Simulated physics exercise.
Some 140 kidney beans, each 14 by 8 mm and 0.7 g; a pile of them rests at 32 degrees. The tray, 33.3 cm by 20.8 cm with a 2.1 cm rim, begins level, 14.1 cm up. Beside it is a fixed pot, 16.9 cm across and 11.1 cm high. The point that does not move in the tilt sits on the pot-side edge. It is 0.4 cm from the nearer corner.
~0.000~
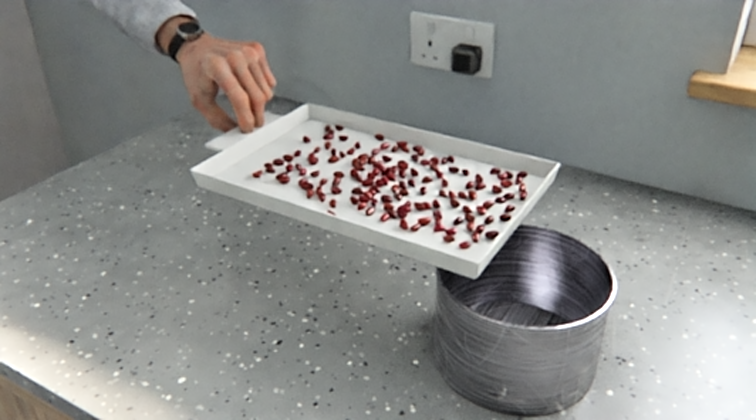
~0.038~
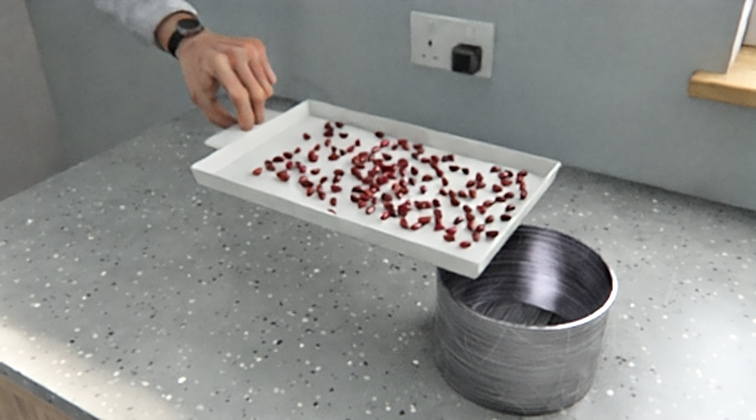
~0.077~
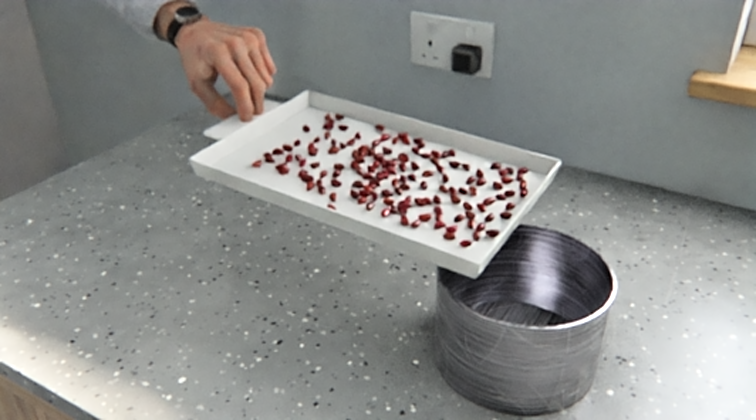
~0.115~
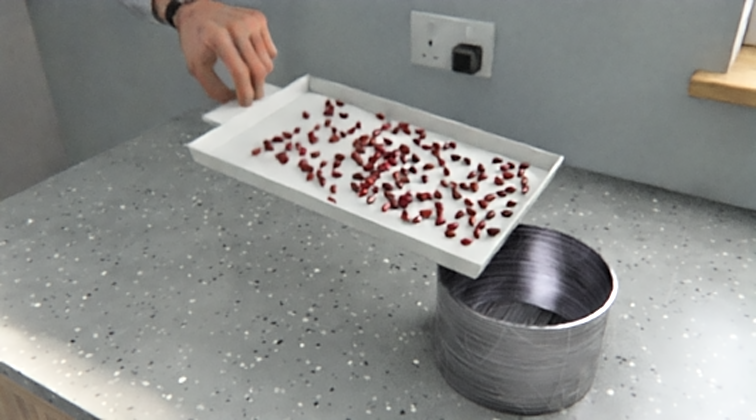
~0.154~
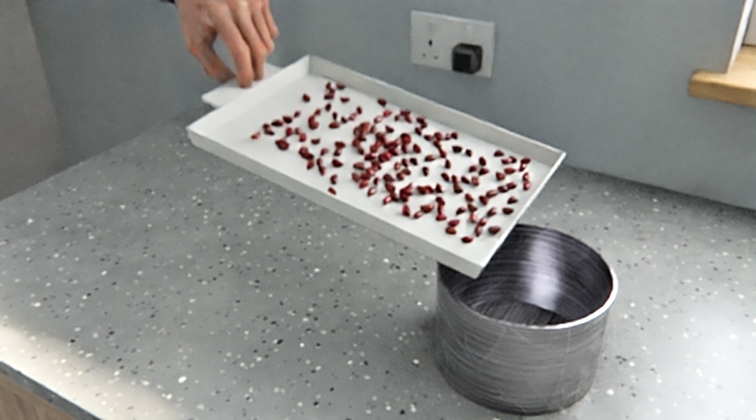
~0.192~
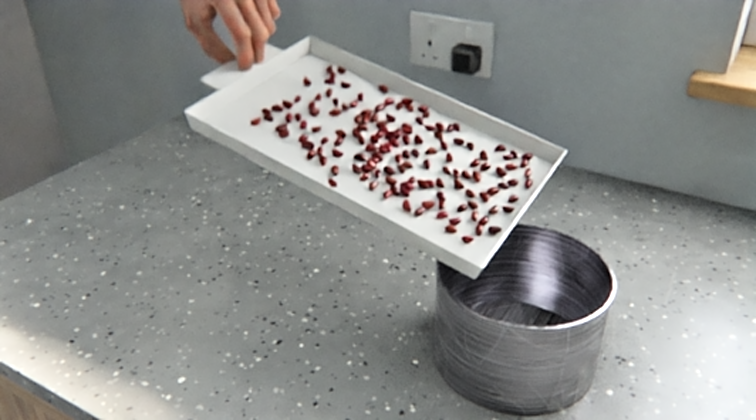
White tray of scattered dark red beans tilting as a hand raises its left end beside a dark round pot.
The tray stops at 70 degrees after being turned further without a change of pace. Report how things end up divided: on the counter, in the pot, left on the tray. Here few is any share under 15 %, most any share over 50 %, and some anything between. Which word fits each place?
Counter: Some; pot: Some; tray: Some.
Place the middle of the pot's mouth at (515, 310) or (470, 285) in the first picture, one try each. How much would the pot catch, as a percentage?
Roughly 60 and 35 percent.
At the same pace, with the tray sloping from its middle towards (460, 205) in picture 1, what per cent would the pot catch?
The share comes to about 30 in a hundred.
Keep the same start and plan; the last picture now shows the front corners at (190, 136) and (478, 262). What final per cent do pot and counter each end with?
Per cent by place - pot 5, counter 70.
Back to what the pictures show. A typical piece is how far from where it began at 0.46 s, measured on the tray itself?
Displacement on the tray: Roughly 3 cm.
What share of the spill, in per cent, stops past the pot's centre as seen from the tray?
Around 90 per cent, give or take.
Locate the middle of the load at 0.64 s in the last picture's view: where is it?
(503, 208), roughly.
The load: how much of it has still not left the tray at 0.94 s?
About 40%.
After 0.46 s, tilt 42 degrees; the tray holds 100 %, the pot 0 %.
Then, at 0.64 s, tilt 61 degrees; the tray holds 100 %, the pot 0 %.
After 0.94 s, tilt 70 degrees; the tray holds 40 %, the pot 30 %.
By 2.2 s all is still; counter 30 %, pot 35 %, tray 35 %.
